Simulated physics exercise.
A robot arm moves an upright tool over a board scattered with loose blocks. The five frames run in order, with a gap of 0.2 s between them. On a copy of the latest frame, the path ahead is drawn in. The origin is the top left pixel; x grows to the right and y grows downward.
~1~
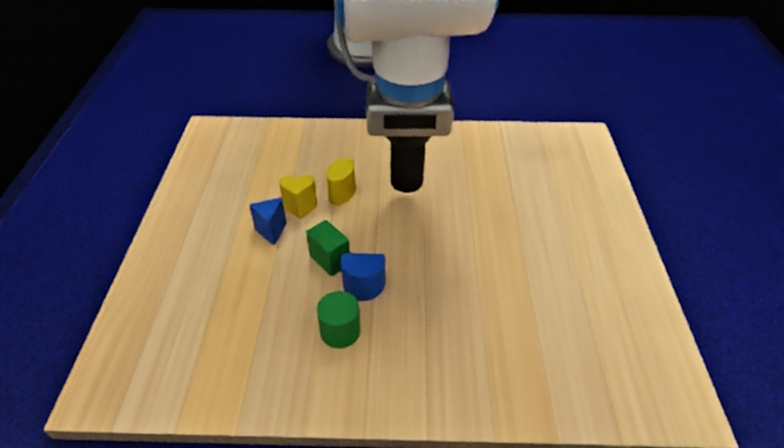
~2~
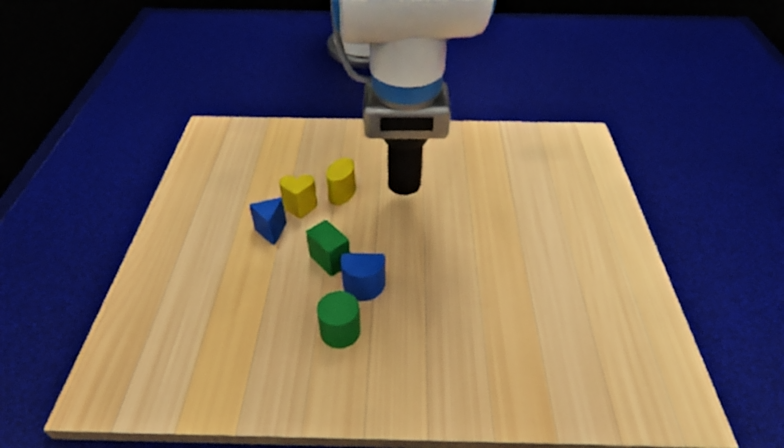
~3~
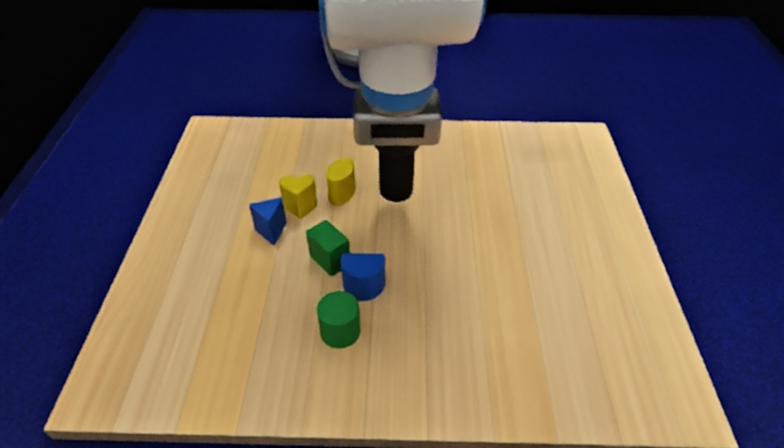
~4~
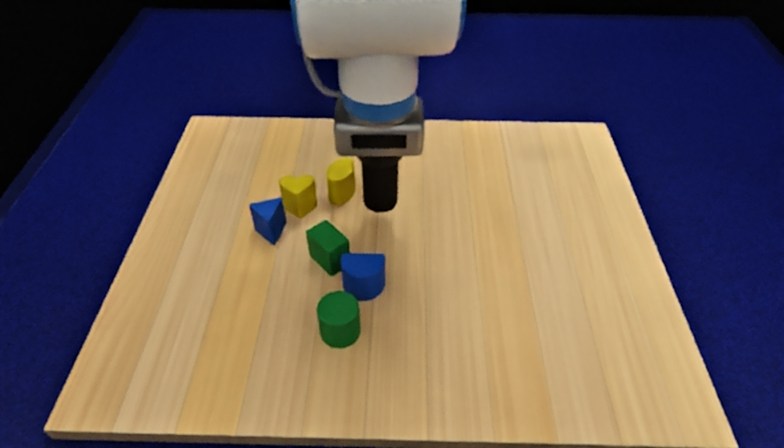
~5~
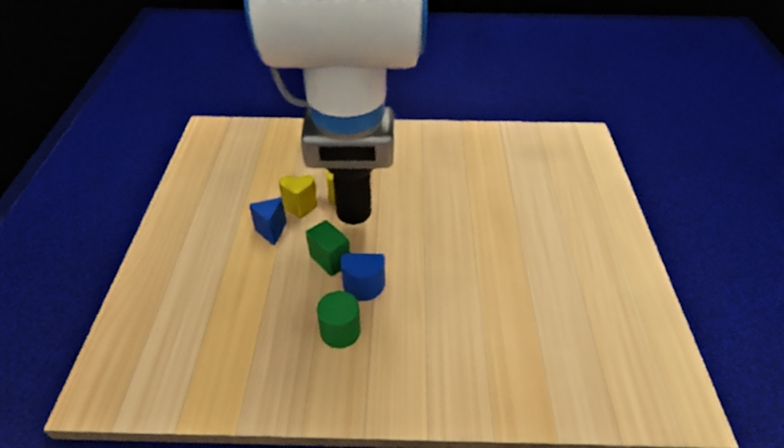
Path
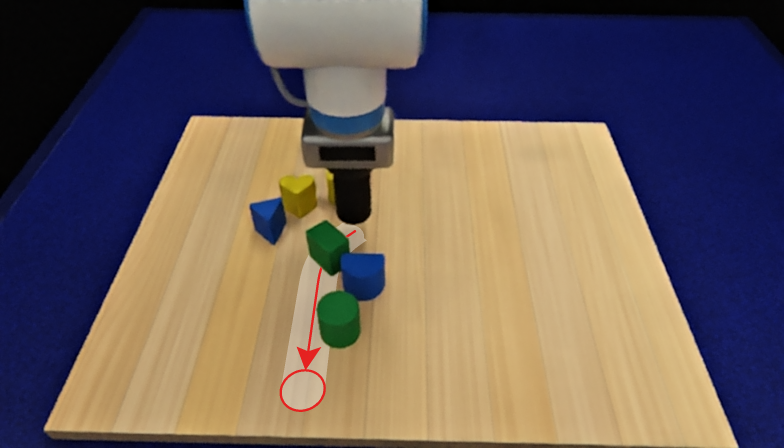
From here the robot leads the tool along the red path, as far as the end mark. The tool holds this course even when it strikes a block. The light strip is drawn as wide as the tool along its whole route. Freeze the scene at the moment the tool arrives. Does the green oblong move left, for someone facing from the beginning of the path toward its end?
I expect not.
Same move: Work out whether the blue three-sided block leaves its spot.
It stays.
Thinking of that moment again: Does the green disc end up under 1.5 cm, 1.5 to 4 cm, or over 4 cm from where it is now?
It goes a little way, 1.5 to 4 cm.
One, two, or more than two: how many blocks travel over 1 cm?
The number will come to 2.
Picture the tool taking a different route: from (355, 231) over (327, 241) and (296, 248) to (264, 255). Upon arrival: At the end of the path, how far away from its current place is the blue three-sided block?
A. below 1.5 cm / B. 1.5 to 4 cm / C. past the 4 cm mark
(A)
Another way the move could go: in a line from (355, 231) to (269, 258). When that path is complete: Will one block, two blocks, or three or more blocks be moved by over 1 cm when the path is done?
Only one block.
The line goes from (355, 231) via (321, 270) and (312, 325), ending at (303, 390).
On the path given first. One third of the way, tool at (318, 254); green oblong at (301, 270), turned 25° anticlockwise.
Two thirds of the way, tool at (309, 308); green oblong at (275, 318), turned 15° clockwise; green disc at (343, 319).
At the end, tool at (299, 374); blue three-sided block unmoved; green oblong at (266, 328), turned 40° clockwise; green disc at (348, 329); blue half-round block unmoved.
